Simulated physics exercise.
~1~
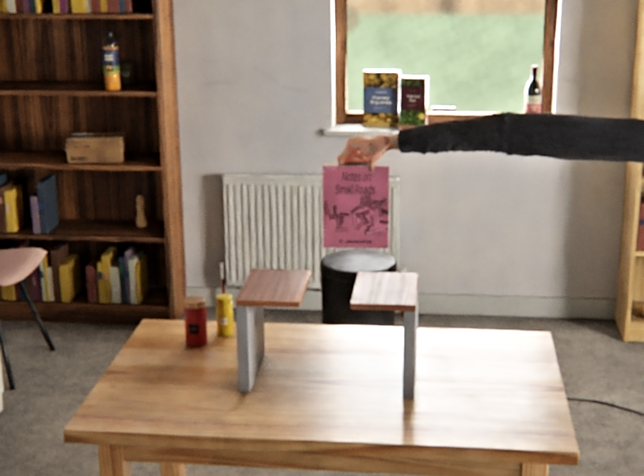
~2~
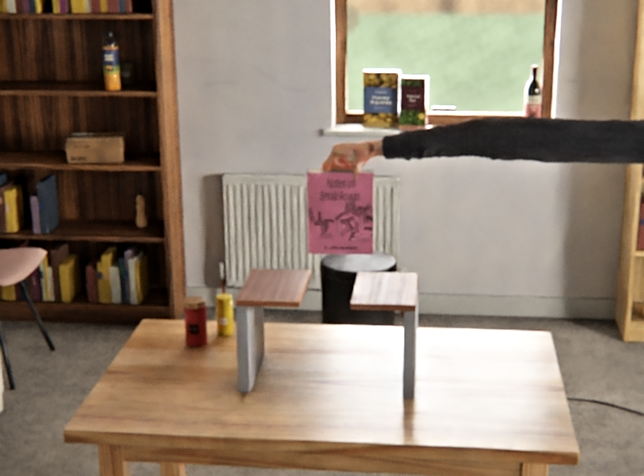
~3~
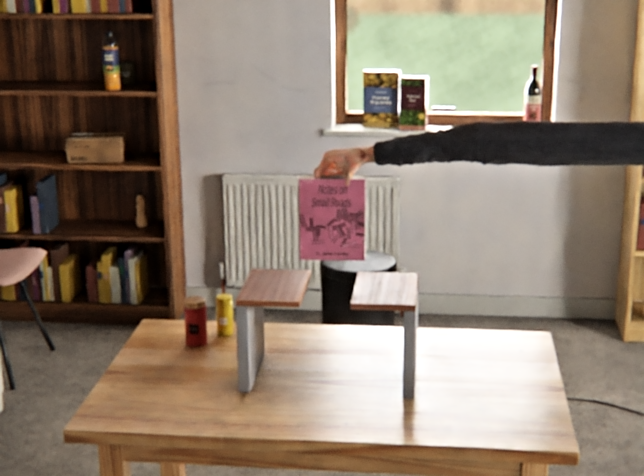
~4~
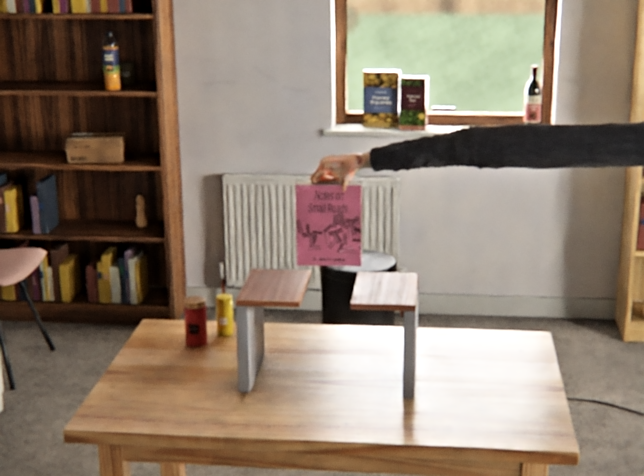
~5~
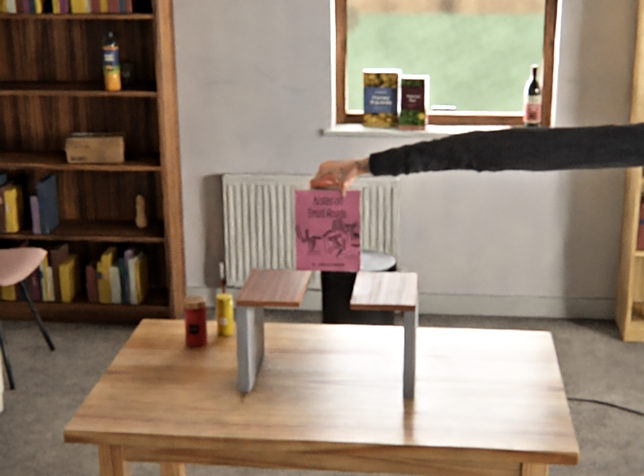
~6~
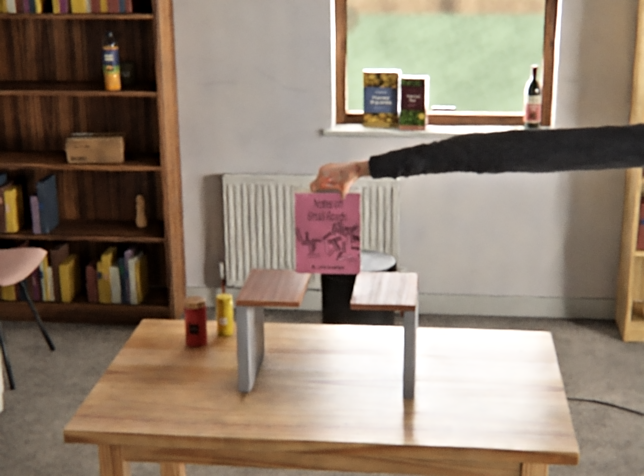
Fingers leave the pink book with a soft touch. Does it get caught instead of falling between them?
Yes. Oh, it is stranded at the gap.
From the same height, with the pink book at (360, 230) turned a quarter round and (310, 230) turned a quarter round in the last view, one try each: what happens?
On try one it gets jammed, and on try two it gets jammed.
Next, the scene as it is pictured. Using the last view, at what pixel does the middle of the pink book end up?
It winds up at roughly (328, 247).
Then, 0.20 s after the last picture, pink book slid a little near (328, 247).
Then, 0.30 s after the last picture, pink book resting near (328, 247).
At rest, moved from the start, pink book; the other 2 in place. Seen from the same camera at the end, pink book near (328, 247). The book stays on top.
